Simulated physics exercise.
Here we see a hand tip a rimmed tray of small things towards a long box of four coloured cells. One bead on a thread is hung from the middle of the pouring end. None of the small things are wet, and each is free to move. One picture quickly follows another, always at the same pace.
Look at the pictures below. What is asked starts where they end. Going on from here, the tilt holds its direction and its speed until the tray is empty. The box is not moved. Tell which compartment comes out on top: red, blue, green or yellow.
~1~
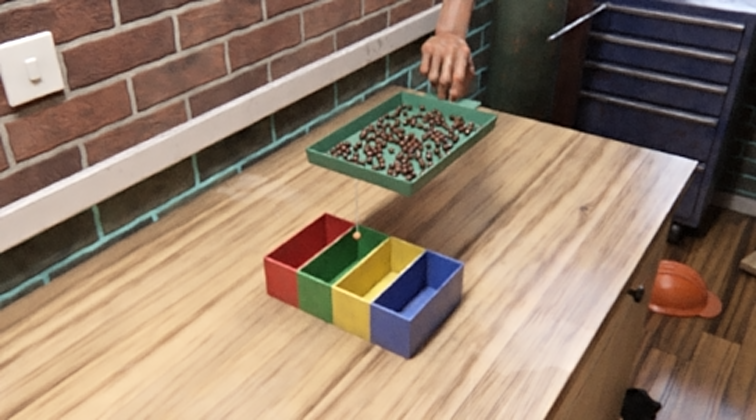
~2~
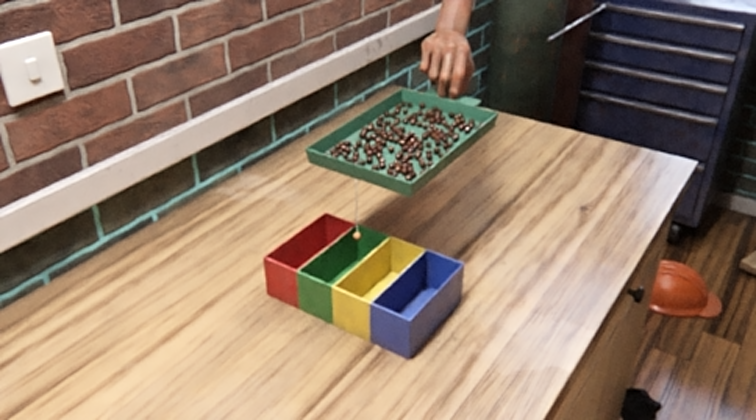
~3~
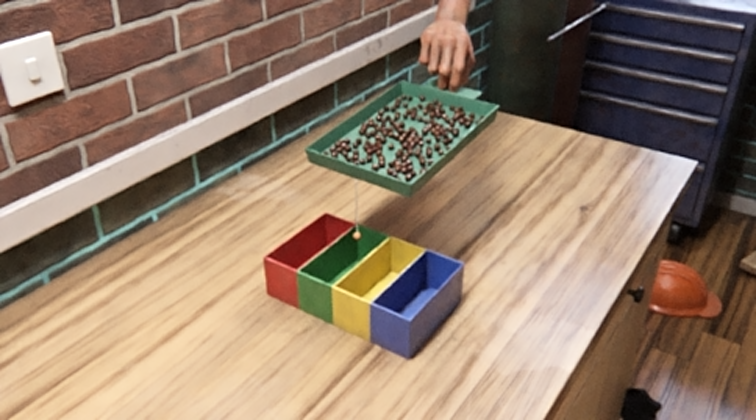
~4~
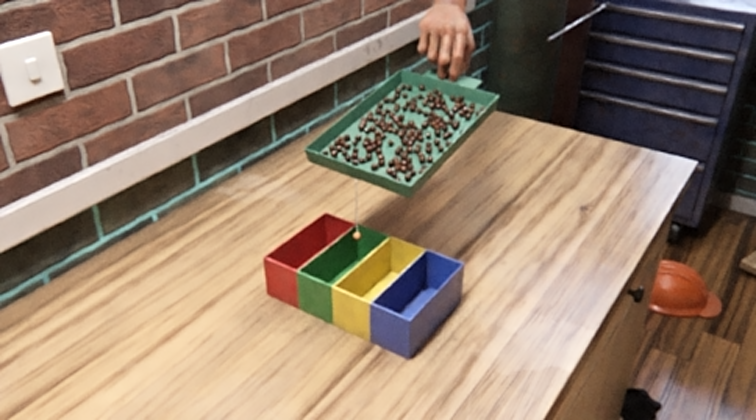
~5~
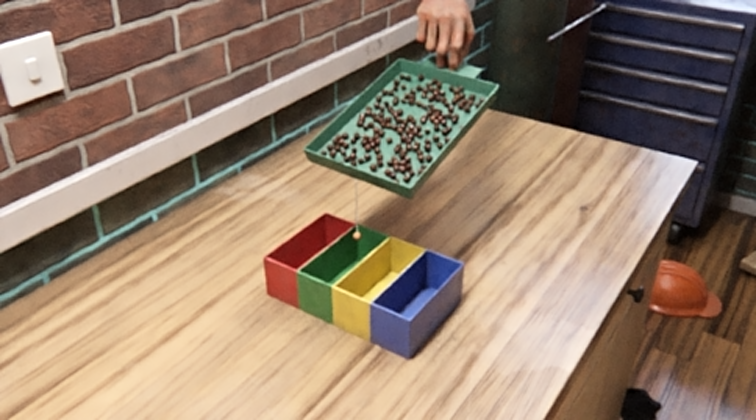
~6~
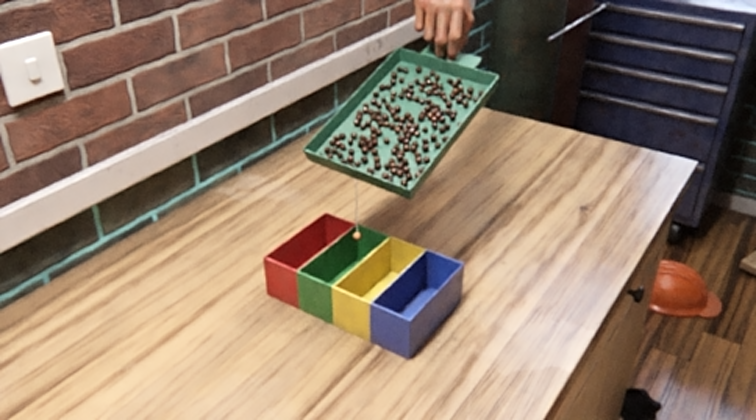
It is yellow that comes out on top.
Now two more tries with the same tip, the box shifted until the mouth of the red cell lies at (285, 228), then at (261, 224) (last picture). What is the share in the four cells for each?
Some 90 and then some 60 per cent.
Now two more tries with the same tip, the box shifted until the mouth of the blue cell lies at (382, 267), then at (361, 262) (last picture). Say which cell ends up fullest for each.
Try 1 - that blue cell; try 2 - the blue cell.
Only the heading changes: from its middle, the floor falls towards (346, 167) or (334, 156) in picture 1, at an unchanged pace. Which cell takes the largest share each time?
Case 1 - that red cell. Case 2 - that red cell.
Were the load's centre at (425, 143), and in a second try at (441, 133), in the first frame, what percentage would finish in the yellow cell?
In order, roughly 50 % and 50 %.
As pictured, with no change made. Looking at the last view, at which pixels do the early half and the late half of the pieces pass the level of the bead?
The opening part goes through (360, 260); what follows goes through (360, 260).
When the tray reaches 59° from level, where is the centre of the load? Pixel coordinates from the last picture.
Look about (376, 165) in the last picture.
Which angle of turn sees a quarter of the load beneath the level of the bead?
Close to 100° of tilt at that moment.
Soon after the last picture, tray tipped steeply; nearly all on the tray; a stray few in the yellow cell; a stray few falling or outside the box.
A little later, tray tipped right over; most on the tray; a small part in the yellow cell; a stray few in the blue cell; a stray few in the green cell; a stray few in the red cell; about a quarter falling or outside the box.
Later still, tray tipped past a quarter turn; about half in the yellow cell; about a quarter in the green cell; a small part in the blue cell; a small part in the red cell; a small part falling or outside the box.
By the end, tray tipped past a quarter turn; about half in the yellow cell; about a quarter in the green cell; a small part in the blue cell; a small part in the red cell; a small part outside the box.
